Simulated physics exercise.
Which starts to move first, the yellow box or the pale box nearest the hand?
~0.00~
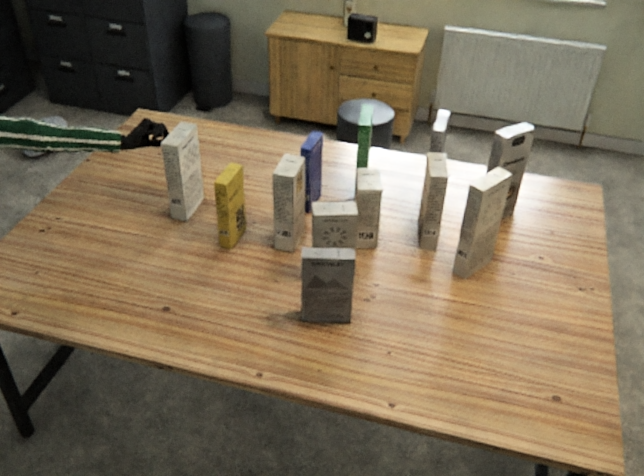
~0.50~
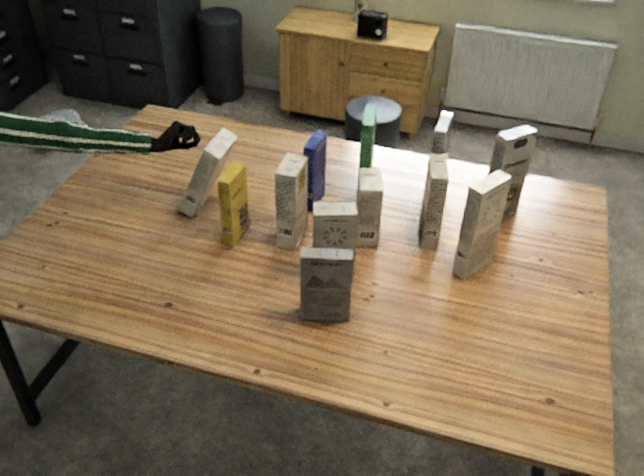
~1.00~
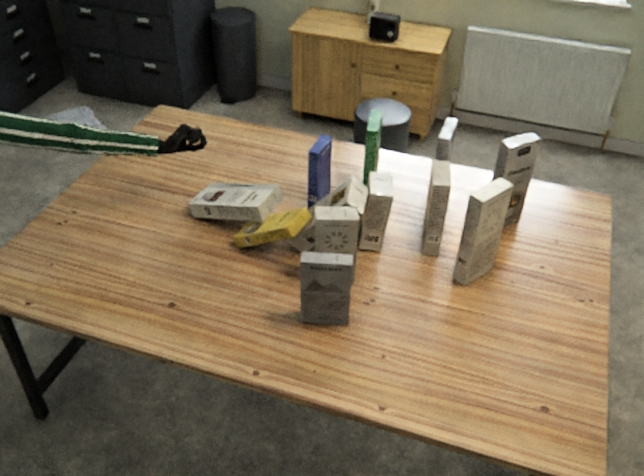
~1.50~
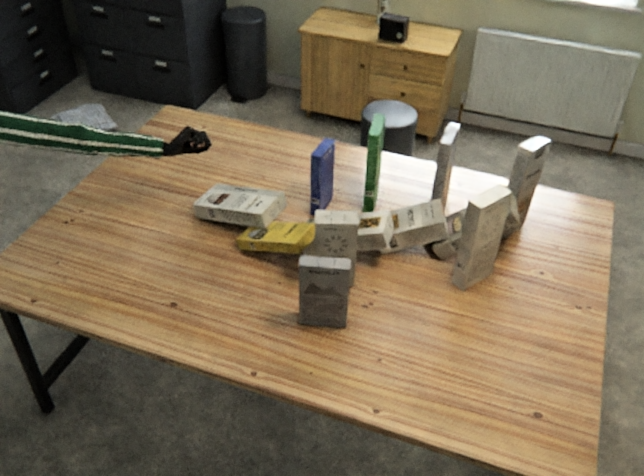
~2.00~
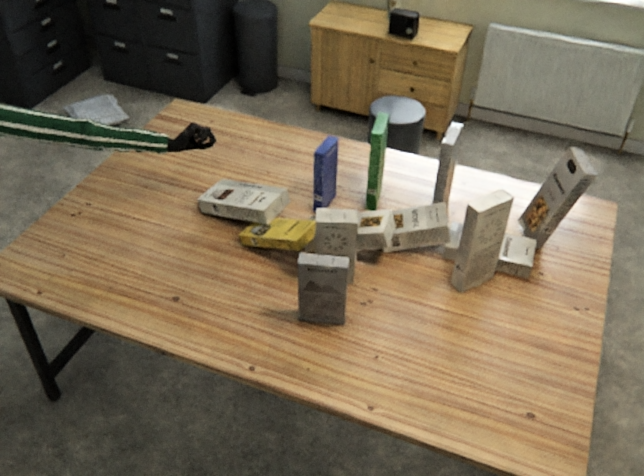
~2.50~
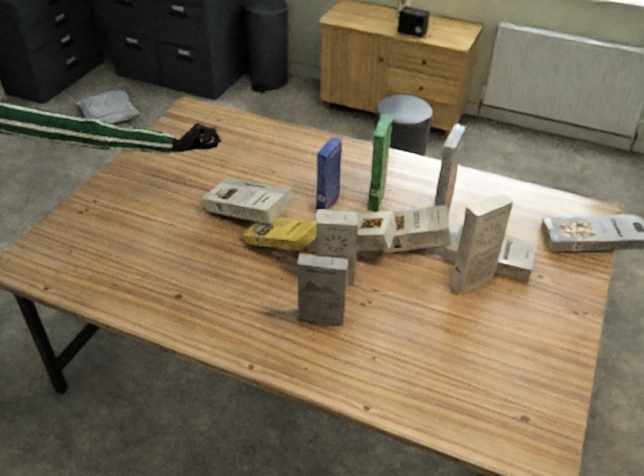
The pale box nearest the hand moves first, leaning over to the right while the yellow box is still upright. The yellow box goes over after that.
Dark hand pushing a pale box into a yellow one, toppling several across a table while blue and green boxes stay standing.
